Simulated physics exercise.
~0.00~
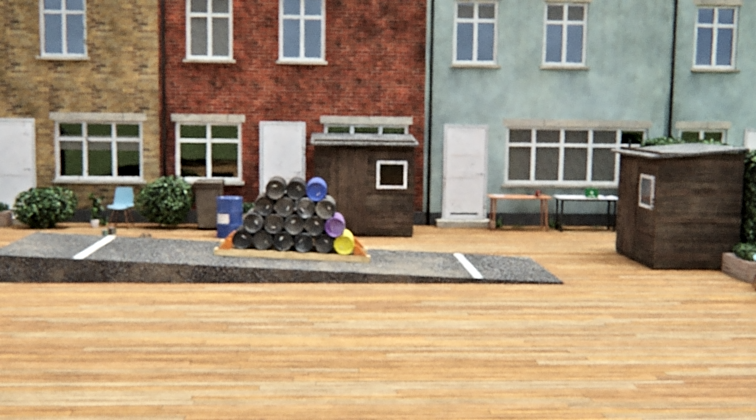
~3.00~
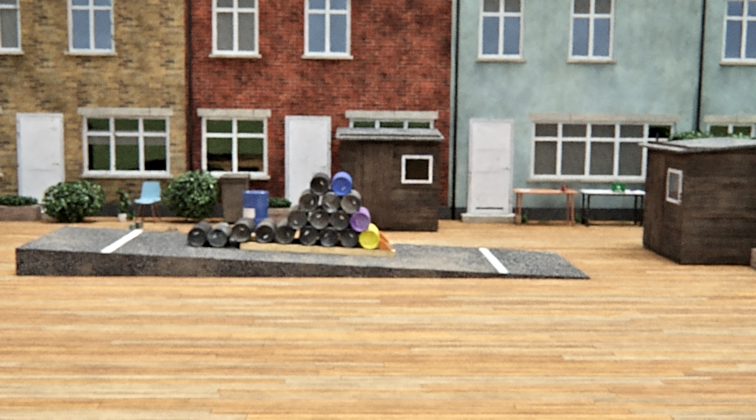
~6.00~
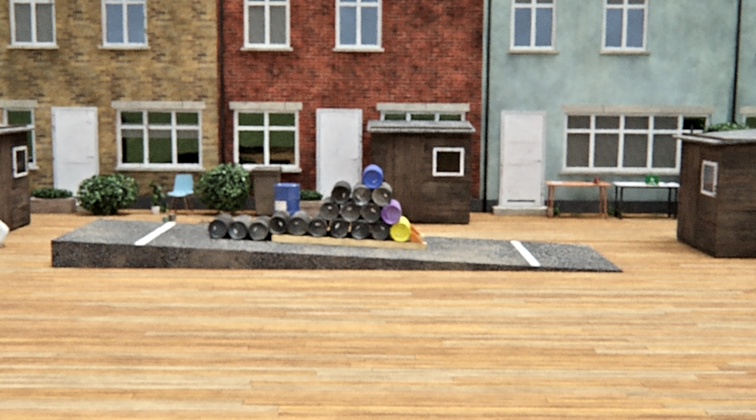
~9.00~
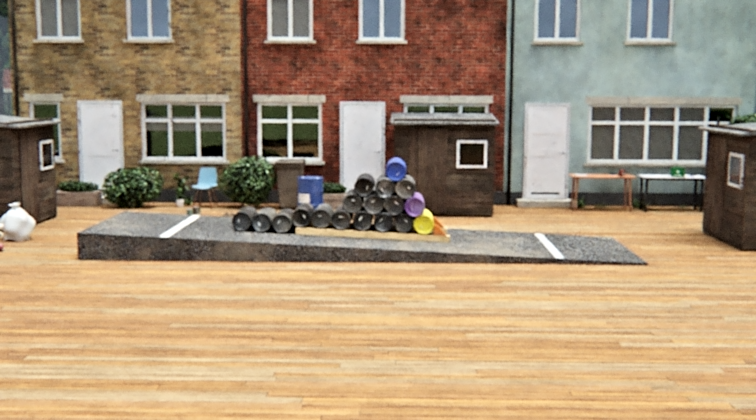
Dark cylinders spill leftward from the stack and settle, while the yellow, blue and purple ones stay.
